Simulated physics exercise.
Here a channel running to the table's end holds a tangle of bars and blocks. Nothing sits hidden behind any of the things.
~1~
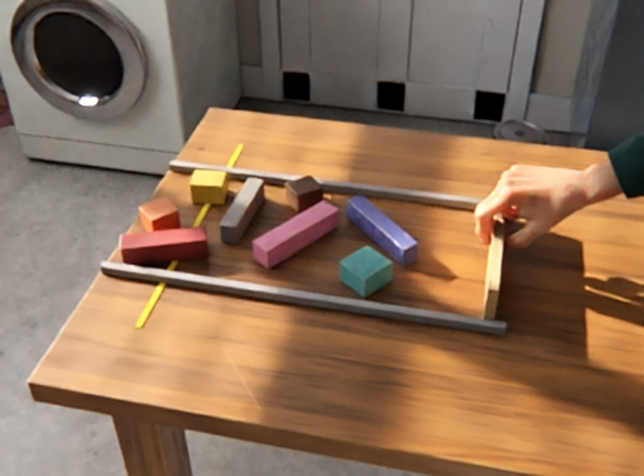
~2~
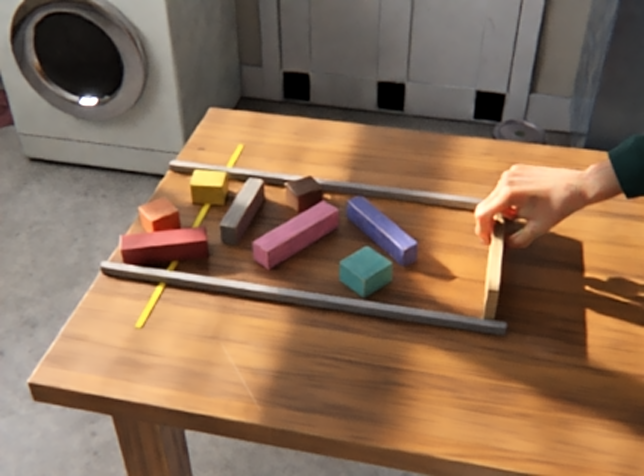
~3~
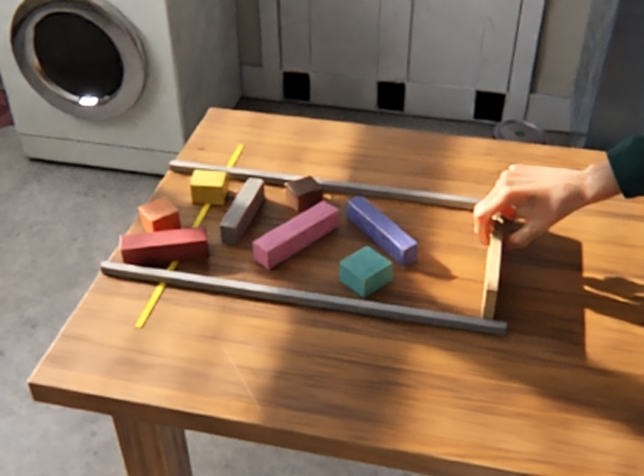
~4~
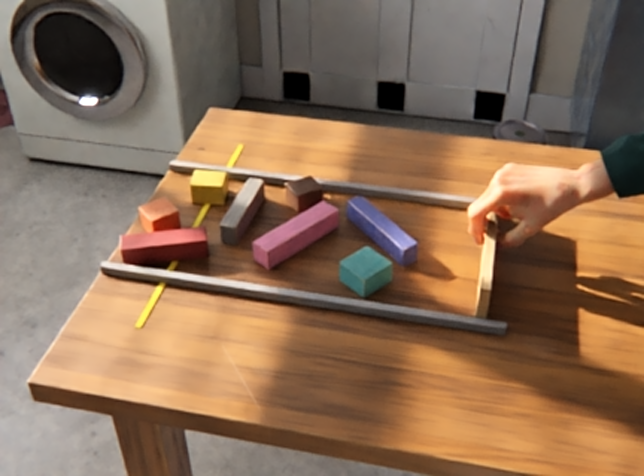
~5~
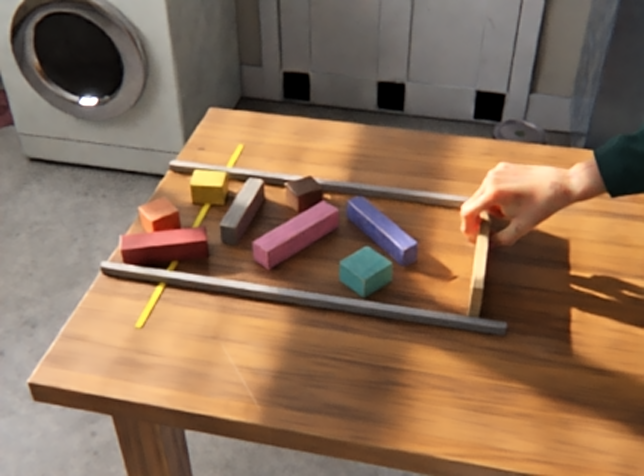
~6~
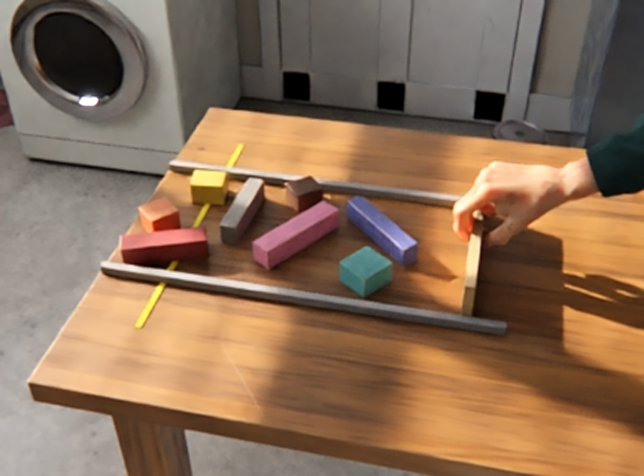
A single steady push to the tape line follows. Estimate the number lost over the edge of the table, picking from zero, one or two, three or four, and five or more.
Lost over the edge: Three or four.
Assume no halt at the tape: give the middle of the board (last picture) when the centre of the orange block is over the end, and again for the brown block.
I'd put it close to (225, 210), and close to (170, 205) for the other one.
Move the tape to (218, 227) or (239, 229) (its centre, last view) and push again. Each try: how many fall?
On the floor, 1 then 0.
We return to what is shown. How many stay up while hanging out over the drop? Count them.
Expected count: 1.
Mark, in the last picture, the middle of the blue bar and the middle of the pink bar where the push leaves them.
Roughly at (196, 201) and at (159, 214), in that order.
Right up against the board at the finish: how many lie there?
Number: 2.
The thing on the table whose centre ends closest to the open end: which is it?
The grey bar ends nearest.
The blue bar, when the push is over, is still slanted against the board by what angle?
Near 0 degrees.
Soon after, none off yet; orange block at rest near (160, 218); red bar at rest near (165, 247); yellow block at rest near (209, 187).
In the end, the number that fall off is three or four; gone, yellow block, red bar and orange block.
